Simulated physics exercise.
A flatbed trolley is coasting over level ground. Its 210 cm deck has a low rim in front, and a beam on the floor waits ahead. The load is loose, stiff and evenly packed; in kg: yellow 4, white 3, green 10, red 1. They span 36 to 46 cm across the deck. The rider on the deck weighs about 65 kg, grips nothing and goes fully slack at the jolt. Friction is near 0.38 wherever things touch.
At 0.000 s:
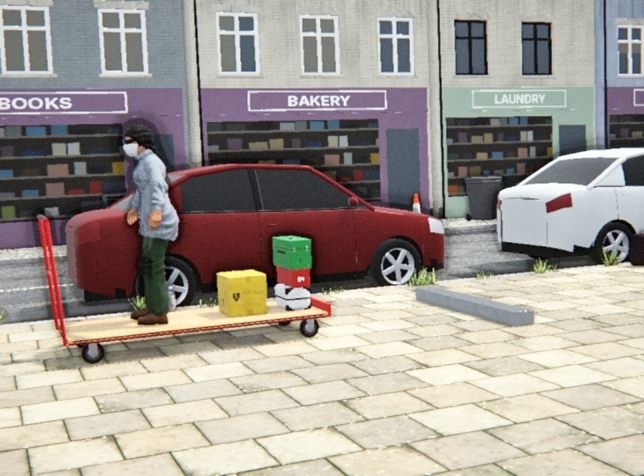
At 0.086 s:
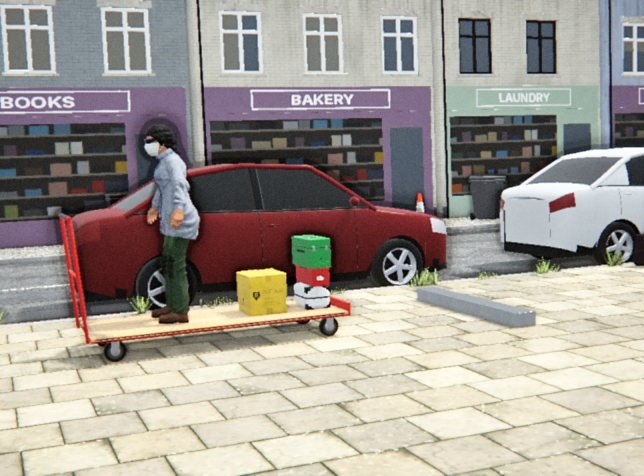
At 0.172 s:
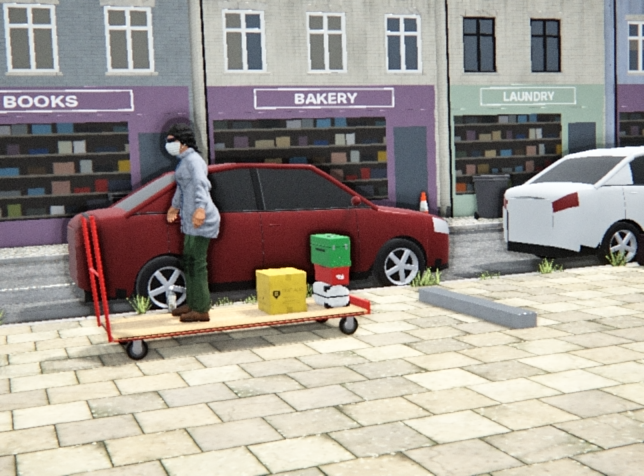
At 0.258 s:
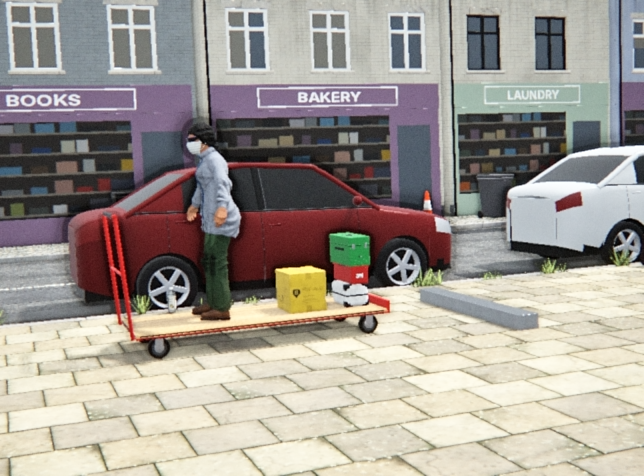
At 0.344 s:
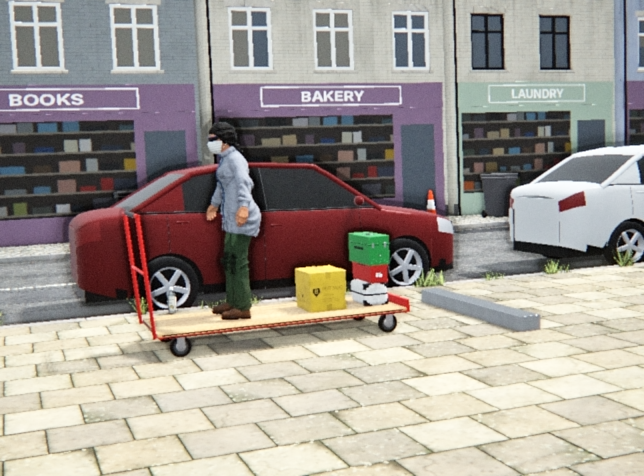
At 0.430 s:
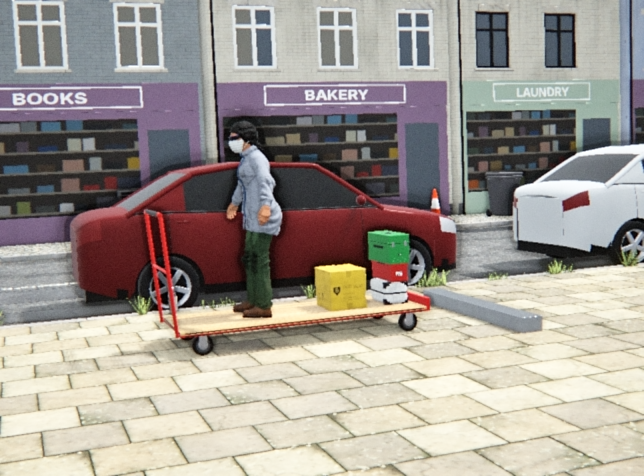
A masked person in a blue-grey coat standing on a red-framed flatbed trolley with stacked boxes, rolling right past parked cars.
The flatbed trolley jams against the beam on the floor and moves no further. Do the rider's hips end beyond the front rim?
At this pace the rider's hips stay behind the front rim.
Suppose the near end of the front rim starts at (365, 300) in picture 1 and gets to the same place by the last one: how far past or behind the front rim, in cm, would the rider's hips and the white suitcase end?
In that case hips 80 behind, white 10 behind.
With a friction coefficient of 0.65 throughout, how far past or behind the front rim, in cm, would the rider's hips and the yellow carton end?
Then hips 40 behind, yellow 40 behind.
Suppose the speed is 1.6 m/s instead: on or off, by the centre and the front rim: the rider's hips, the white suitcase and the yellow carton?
In that case hips on, white on, yellow on.
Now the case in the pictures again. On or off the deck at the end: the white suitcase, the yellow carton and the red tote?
White on, yellow on, red off.
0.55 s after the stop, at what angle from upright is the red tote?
It is tilted some 90°.
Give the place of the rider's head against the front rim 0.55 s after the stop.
About 70 cm behind the rim.
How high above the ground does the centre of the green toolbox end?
About 10 cm.
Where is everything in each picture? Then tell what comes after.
The first frame shows hips (159, 222), yellow carton (242, 293), rim corner (330, 312); 158 cm short of the stop.
The second frame shows hips (179, 222), yellow carton (262, 292), rim corner (349, 311); 140 cm short of the stop.
The third frame shows hips (200, 220), yellow carton (282, 291), rim corner (369, 310); 122 cm short of the stop.
The fourth frame shows hips (221, 219), yellow carton (301, 290), rim corner (389, 309); 104 cm short of the stop.
The fifth frame shows hips (241, 219), yellow carton (321, 289), rim corner (408, 308); 86 cm short of the stop.
The sixth frame shows hips (262, 217), yellow carton (341, 287), rim corner (429, 306); 68 cm short of the stop. Speed about 2.1 m/s.
Impact comes at 0.75 s.
After 1.30 s the rider's hips are 39 cm behind the rim, near (437, 246) in the last picture's view.
After 1.75 s the rider's hips are 37 cm behind the rim, near (438, 246) in the last picture's view.
Final state at 4.3 s, past the rim, green toolbox and red tote; behind it, yellow carton, white suitcase and the rider's hips.
